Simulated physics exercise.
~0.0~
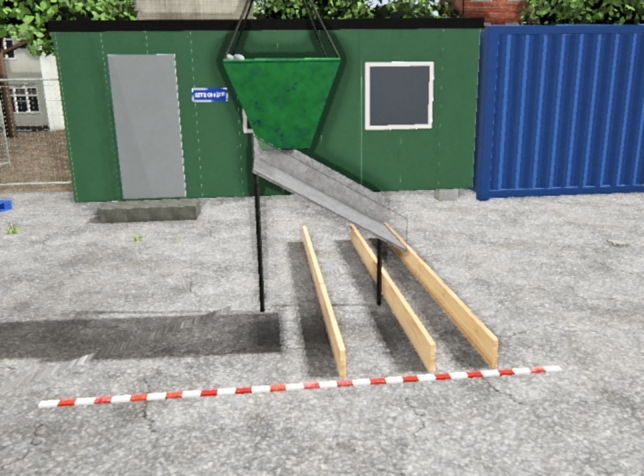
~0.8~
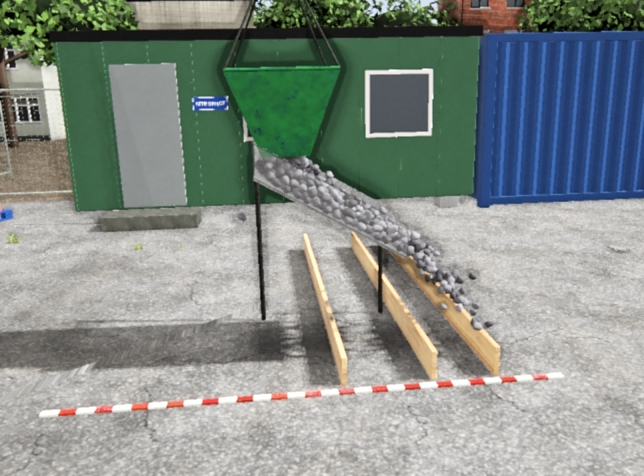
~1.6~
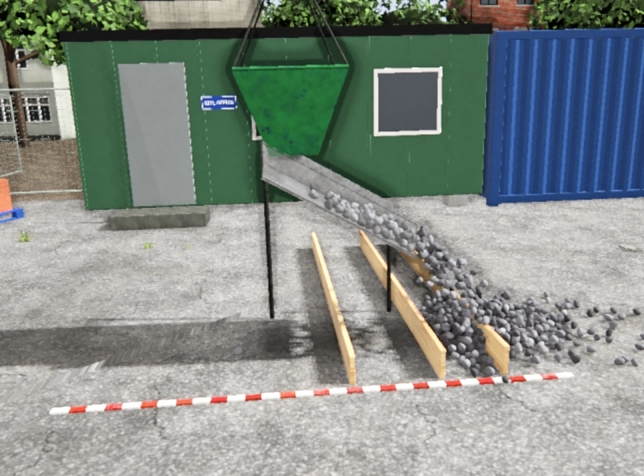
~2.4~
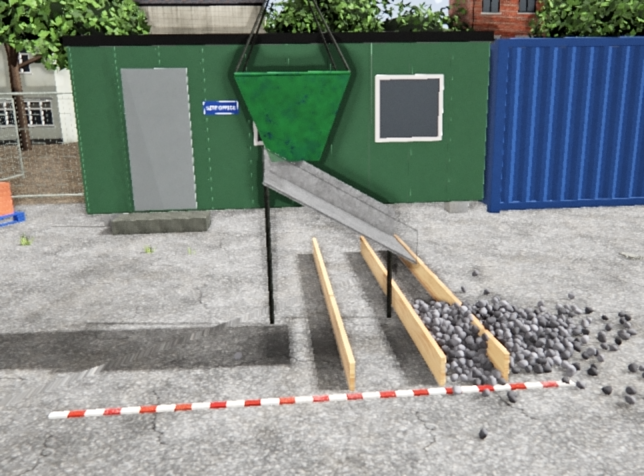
Building yard with grey stones pouring from a green hopper down a sloping chute, settling between two planks and spilling off right.
